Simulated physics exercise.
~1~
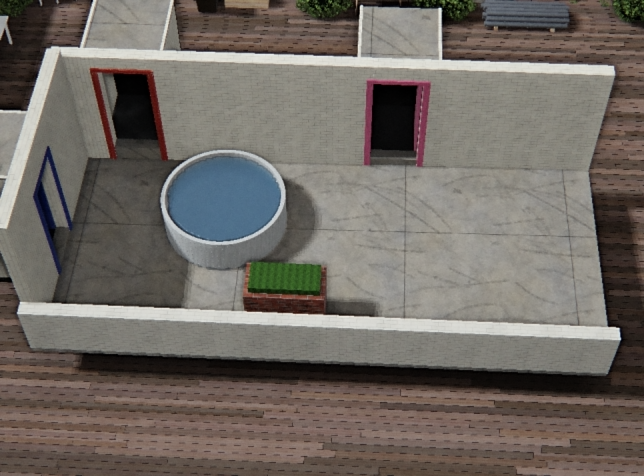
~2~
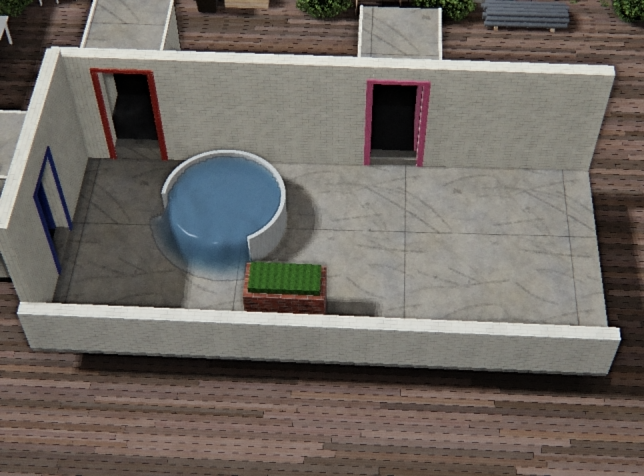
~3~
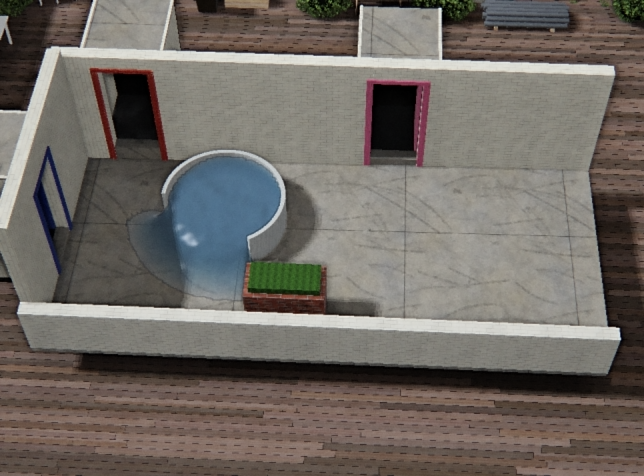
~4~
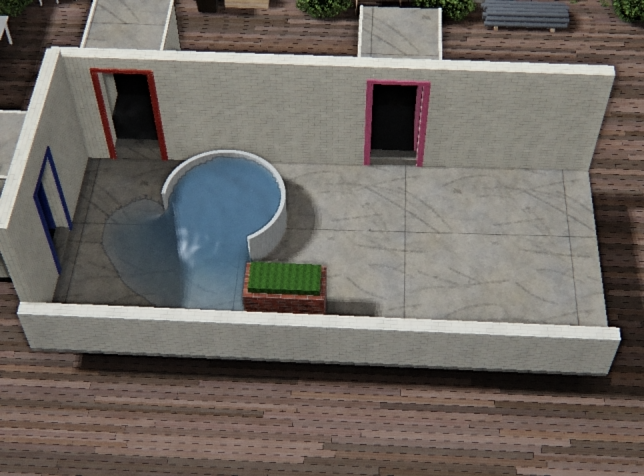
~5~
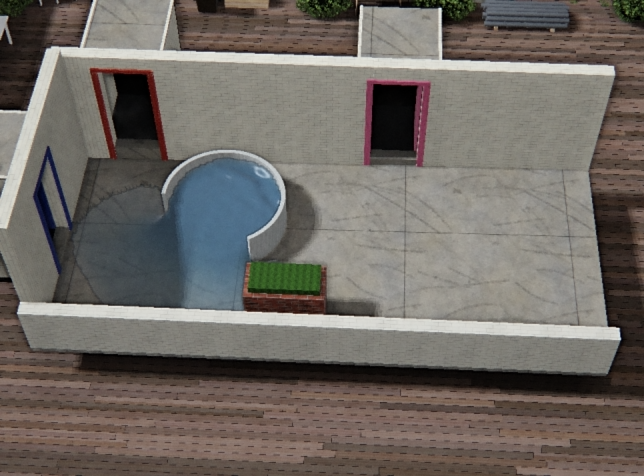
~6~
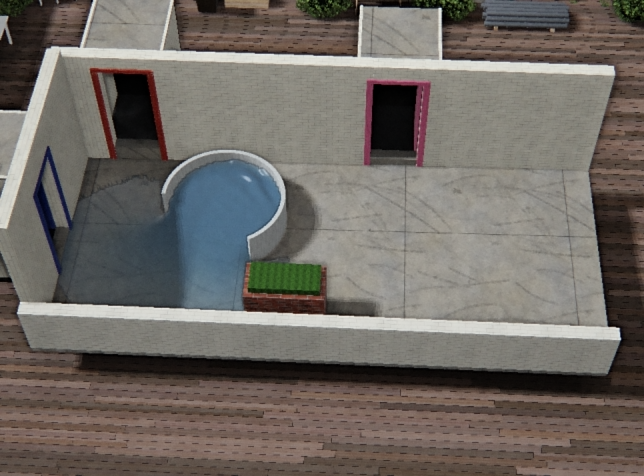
The clip opens on a round pool, whole and still, in a walled alley with red, pink and blue doorways and a brick planter. The pool's front-left side bursts open and water pours out across the paving, then spreads leftward past the planter toward the blue doorway, covering the floor's left front area.
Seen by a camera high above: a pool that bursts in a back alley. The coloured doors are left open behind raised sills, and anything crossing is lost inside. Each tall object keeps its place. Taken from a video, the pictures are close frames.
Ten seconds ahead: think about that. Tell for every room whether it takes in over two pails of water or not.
The blue door will top two buckets. The pink door will not top two buckets. The red door will not top two buckets.
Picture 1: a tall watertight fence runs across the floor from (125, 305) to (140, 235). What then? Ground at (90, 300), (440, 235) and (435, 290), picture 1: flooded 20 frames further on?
Lab note - spot 1 inundated, spot 2 parched, spot 3 inundated.
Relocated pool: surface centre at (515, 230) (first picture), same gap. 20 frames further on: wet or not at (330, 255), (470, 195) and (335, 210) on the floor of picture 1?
First spot gets drenched, second spot stays unwetted, third spot gets drenched.
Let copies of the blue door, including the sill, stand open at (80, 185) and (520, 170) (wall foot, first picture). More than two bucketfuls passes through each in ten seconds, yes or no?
Well, one comes out higher, the other comes out lower.
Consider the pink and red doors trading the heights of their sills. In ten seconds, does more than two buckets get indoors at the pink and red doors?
First the pink door, which falls below the cutoff, then the red door, which beats the cutoff.
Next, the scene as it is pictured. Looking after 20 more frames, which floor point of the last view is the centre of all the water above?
Close to (159, 258), I reckon.
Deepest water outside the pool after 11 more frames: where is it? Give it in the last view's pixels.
Around (46, 329).
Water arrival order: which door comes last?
The pink door.
A moment on, water covers 30 % of the floor; the blue door over two buckets in, the pink door not reached, the red door not reached.
Next, water covers 30 % of the floor; the blue door over two buckets in, the pink door not reached, the red door wet at the sill, nothing in.
Then, water covers 45 % of the floor; the blue door far over two buckets in, the pink door not reached, the red door wet at the sill, nothing in.
Later, water covers 60 % of the floor; the blue door far over two buckets in, the pink door wet at the sill, nothing in, the red door wet at the sill, nothing in.
In the end, water covers 85 % of the floor; the blue door far over two buckets in, the pink door wet at the sill, nothing in, the red door wet at the sill, nothing in.
